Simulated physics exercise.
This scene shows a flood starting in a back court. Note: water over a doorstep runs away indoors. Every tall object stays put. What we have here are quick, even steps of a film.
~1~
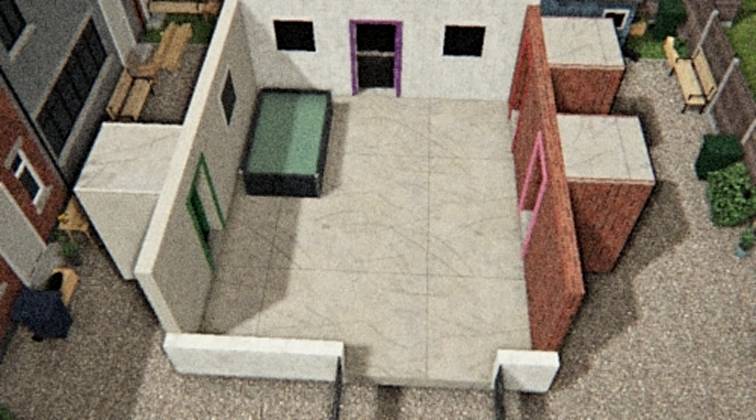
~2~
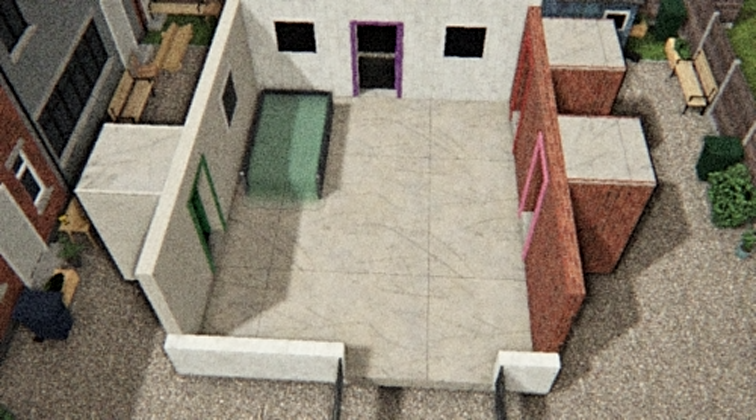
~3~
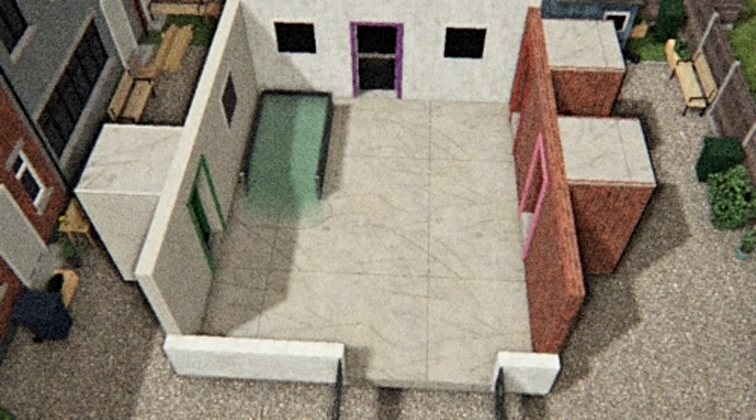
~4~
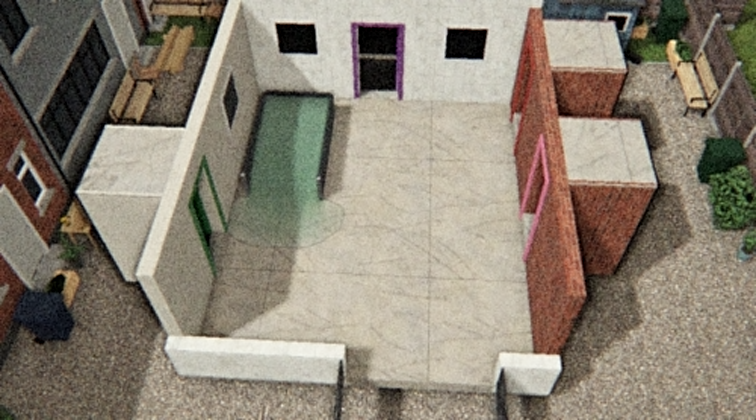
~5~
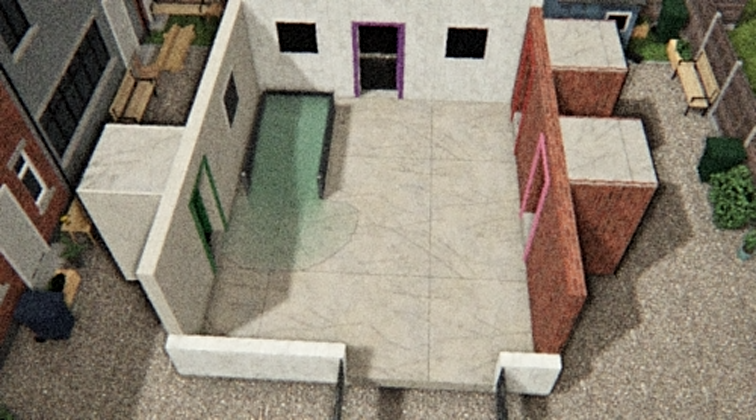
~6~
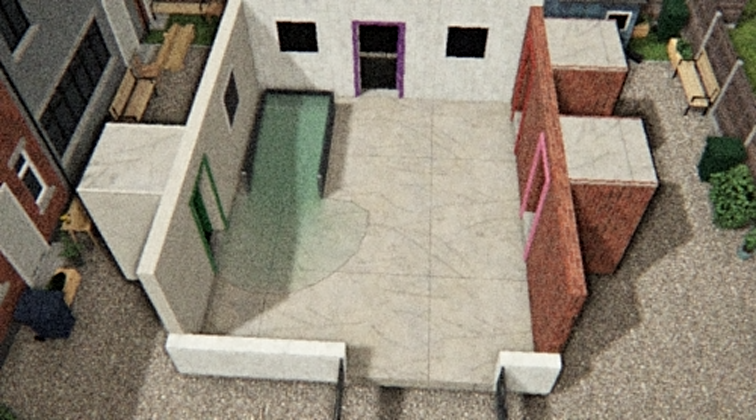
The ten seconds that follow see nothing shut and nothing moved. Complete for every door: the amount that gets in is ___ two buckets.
Pink door: At most; green door: More than; red door: At most; purple door: At most.
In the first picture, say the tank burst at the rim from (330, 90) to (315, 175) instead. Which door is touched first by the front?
Answer: The purple-painted one.
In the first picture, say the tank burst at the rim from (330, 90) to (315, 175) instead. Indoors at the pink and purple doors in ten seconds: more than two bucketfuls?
Pink door falls short, purple door exceeds the limit.
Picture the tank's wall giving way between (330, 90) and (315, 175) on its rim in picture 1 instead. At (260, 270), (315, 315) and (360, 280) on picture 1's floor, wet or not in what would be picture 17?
The first spot is spared, the second spared and the third spared.
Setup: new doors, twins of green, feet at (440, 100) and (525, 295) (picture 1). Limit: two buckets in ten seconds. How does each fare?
In order: Stays within it, tops the limit.
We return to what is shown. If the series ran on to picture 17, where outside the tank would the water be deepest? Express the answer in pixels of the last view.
Deepest spot: Around (195, 354).
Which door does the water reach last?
I'd go with the one in purple.
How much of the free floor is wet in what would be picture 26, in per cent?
Share estimate: About 40 per cent.
A moment on, water covers 30 % of the floor; the pink door not reached, the green door under two buckets in, the red door not reached, the purple door not reached.
Next, water covers 35 % of the floor; the pink door not reached, the green door over two buckets in, the red door not reached, the purple door not reached.
Then, water covers 40 % of the floor; the pink door not reached, the green door over two buckets in, the red door not reached, the purple door not reached.
Later, water covers 60 % of the floor; the pink door wet at the sill, nothing in, the green door far over two buckets in, the red door not reached, the purple door not reached.
In the end, water covers 85 % of the floor; the pink door wet at the sill, nothing in, the green door far over two buckets in, the red door wet at the sill, nothing in, the purple door wet at the sill, nothing in.
